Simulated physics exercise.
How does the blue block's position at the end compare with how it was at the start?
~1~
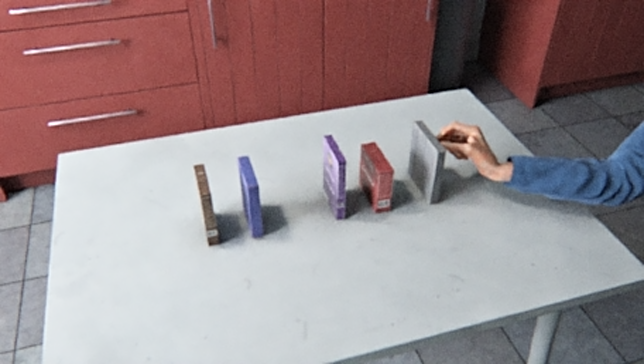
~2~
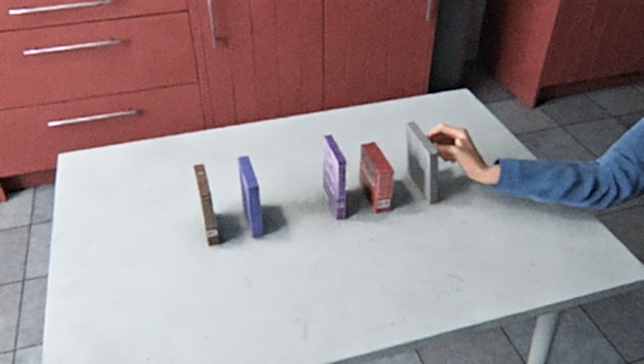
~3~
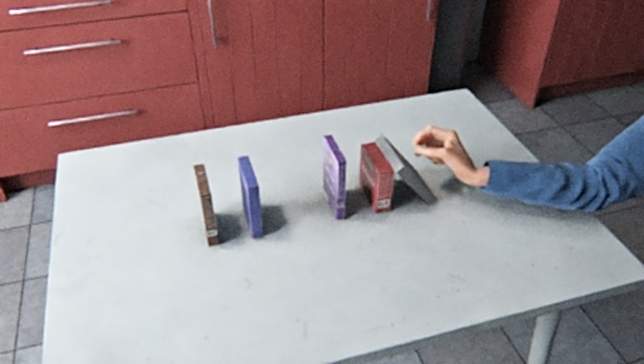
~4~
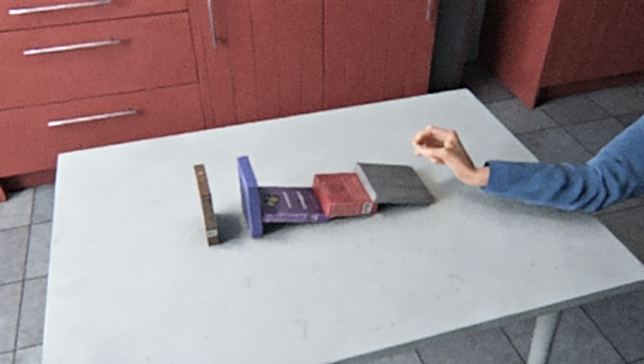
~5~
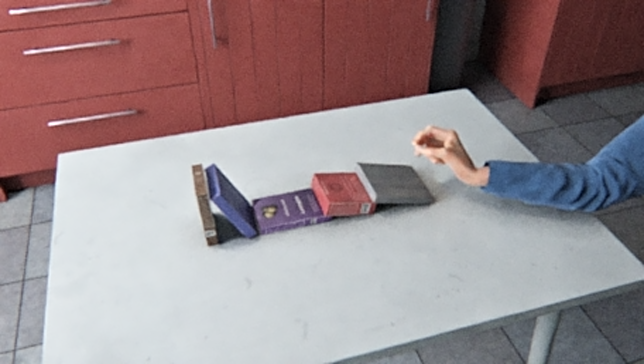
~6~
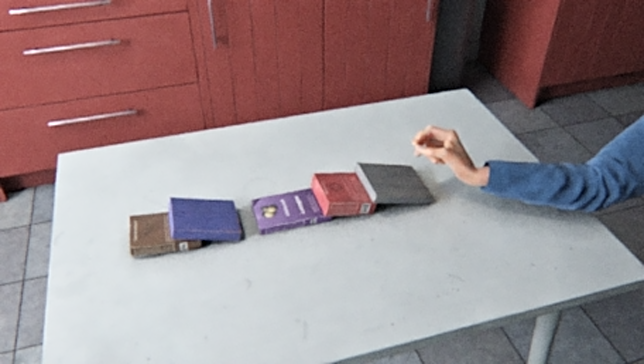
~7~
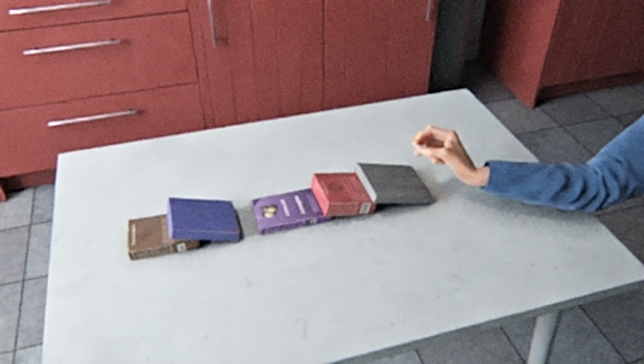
At the start the blue block stands upright on the table. By the end it has toppled to the left and lies on its side, resting partly on the brown packet.
